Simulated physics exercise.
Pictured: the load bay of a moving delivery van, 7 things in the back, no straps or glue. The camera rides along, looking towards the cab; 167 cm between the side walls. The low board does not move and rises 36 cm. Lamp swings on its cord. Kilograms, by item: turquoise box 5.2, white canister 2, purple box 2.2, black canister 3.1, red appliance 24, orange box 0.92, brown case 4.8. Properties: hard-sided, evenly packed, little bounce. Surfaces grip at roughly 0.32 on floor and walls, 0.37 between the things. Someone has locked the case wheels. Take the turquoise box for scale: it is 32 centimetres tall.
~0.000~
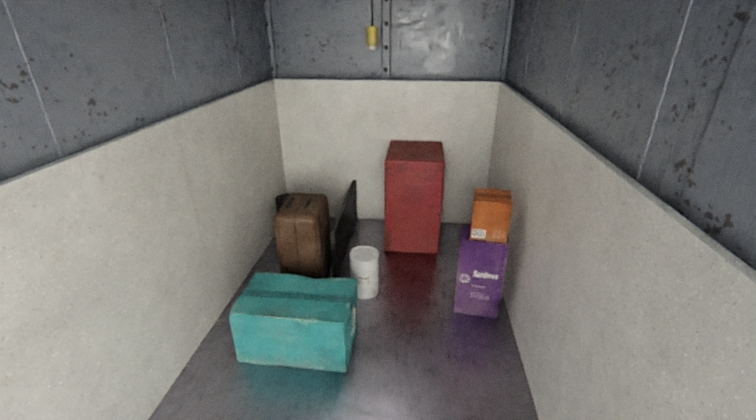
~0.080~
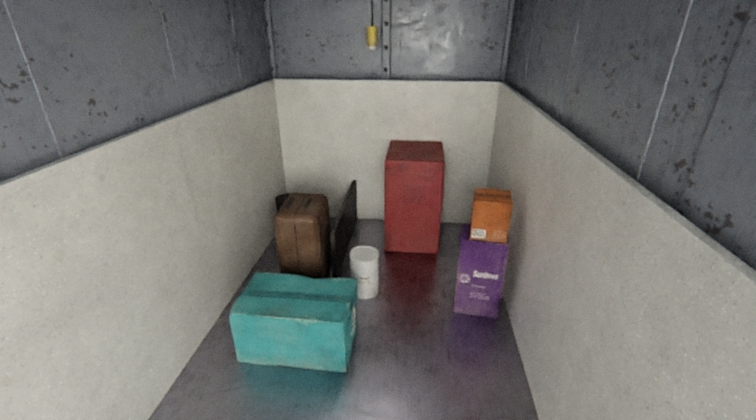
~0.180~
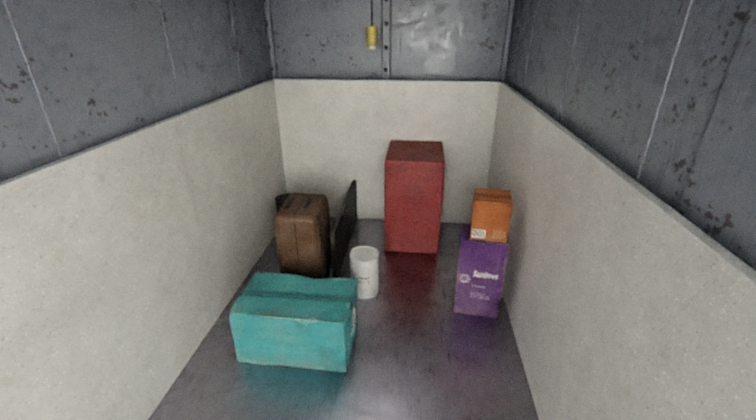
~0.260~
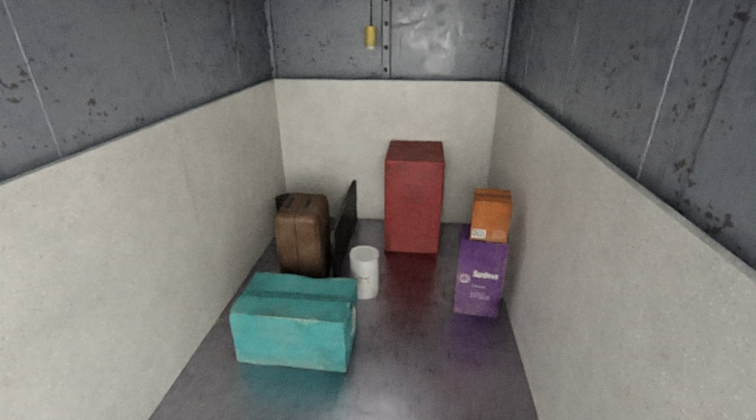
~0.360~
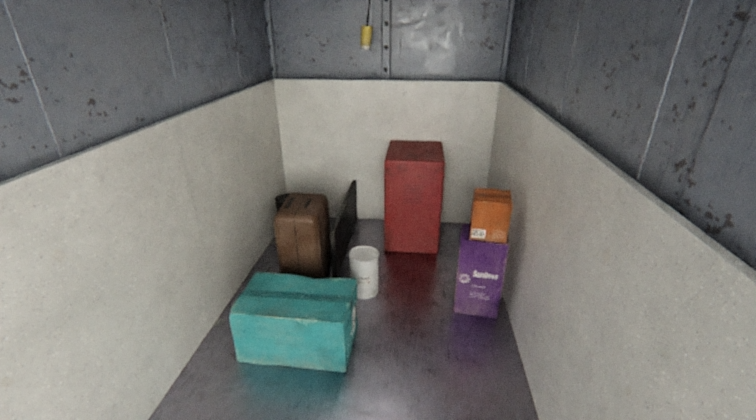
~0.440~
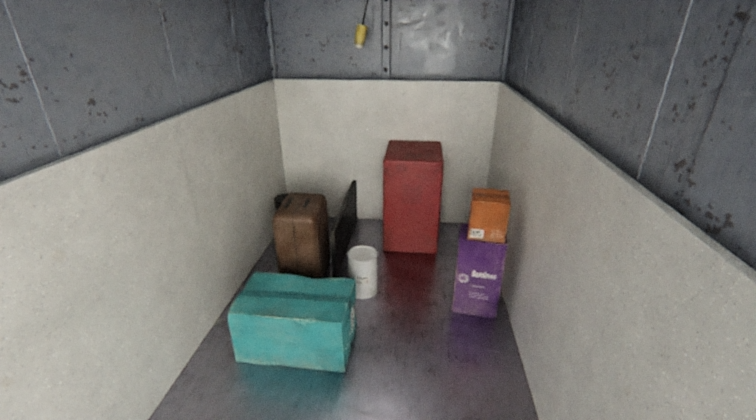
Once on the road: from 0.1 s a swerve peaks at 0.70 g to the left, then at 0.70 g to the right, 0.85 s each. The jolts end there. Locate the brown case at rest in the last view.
The brown case settles at about (312, 241).
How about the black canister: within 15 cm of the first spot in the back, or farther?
Outcome for the black canister: Displaced.
After 0.74 s, push 0.35 g left; brown case slid 19 cm near (276, 239); orange box slid 21 cm; red appliance slid 19 cm.
After 1.44 s, push 0.59 g right; brown case slid 20 cm near (275, 239); orange box slid 29 cm; white canister slid 27 cm.
After 1.64 s, push 0.27 g right; brown case slid 4 cm near (299, 240); black canister slid 20 cm; white canister slid 12 cm.
At rest (2.4 s), not toppled but over 15 cm from the start, turquoise box and black canister; the other 5 in place, give or take 15 cm. In the last view, brown case near (312, 241).
